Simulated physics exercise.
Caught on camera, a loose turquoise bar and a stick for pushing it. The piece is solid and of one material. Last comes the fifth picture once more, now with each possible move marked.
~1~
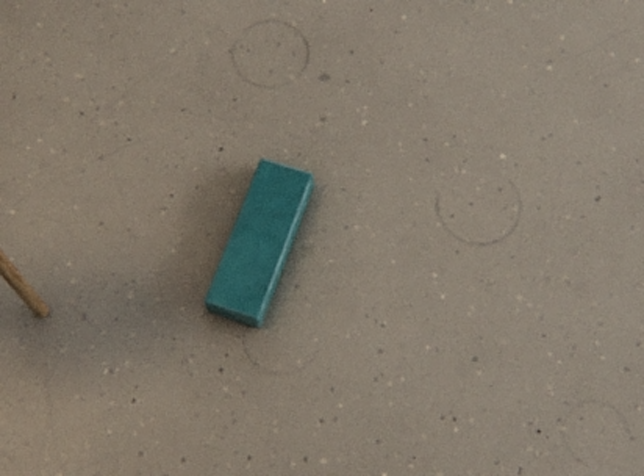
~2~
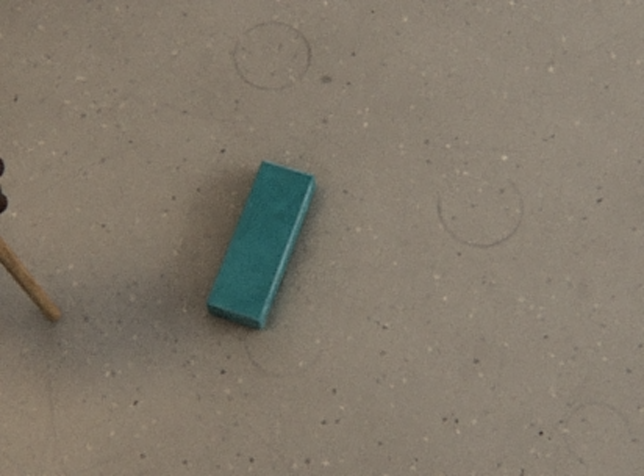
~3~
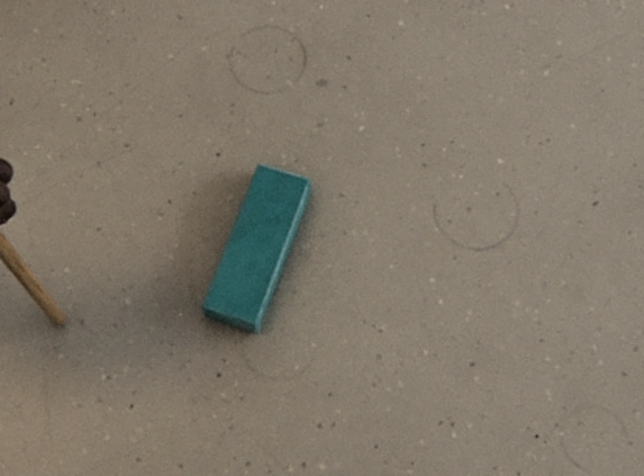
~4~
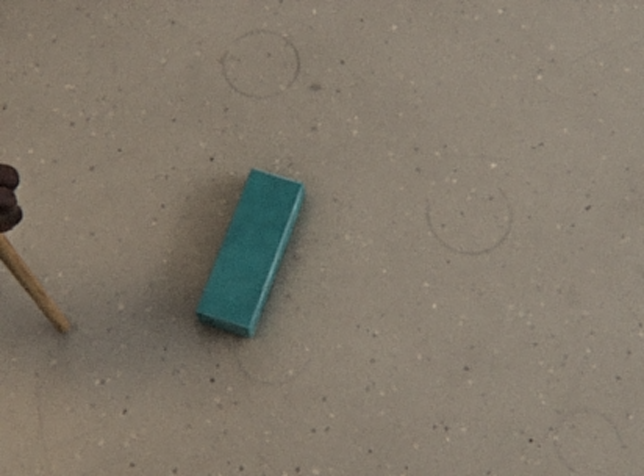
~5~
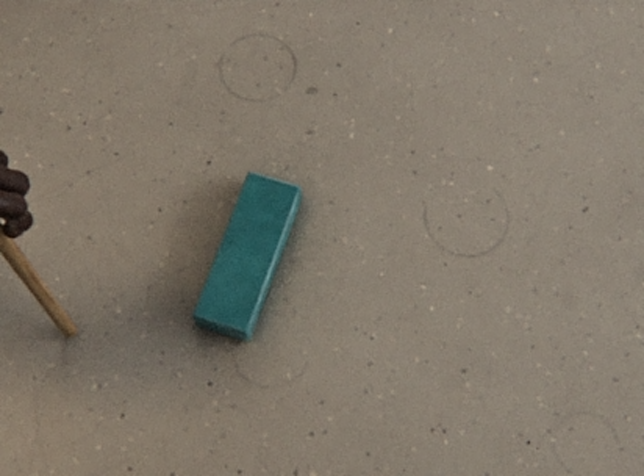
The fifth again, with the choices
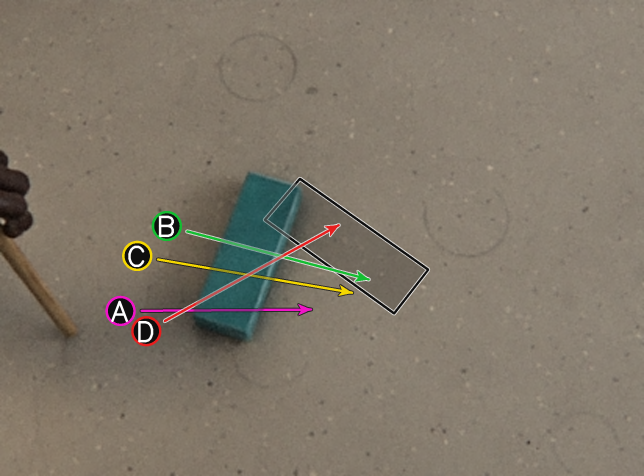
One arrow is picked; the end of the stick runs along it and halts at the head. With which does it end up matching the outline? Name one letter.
Push along C.
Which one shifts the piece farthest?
Stroke D.
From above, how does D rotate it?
On that stroke, anticlockwise.
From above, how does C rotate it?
Anticlockwise.
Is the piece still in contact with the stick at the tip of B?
At the end, yes.
On the copy, A from (142, 311) to (311, 310); B from (187, 231) to (369, 279); C from (158, 259) to (352, 293); D from (165, 321) to (339, 225).
On C. First, foot of the stick (227, 272), piece (264, 251).
Then, foot of the stick (297, 284), piece (321, 245).
Finally, foot of the stick (352, 293), piece (345, 234); it fills the outline.
By contrast, A leaves the piece out of the outline, at (308, 240); B leaves the piece out of the outline, at (325, 309); D leaves the piece out of the outline, at (374, 204).
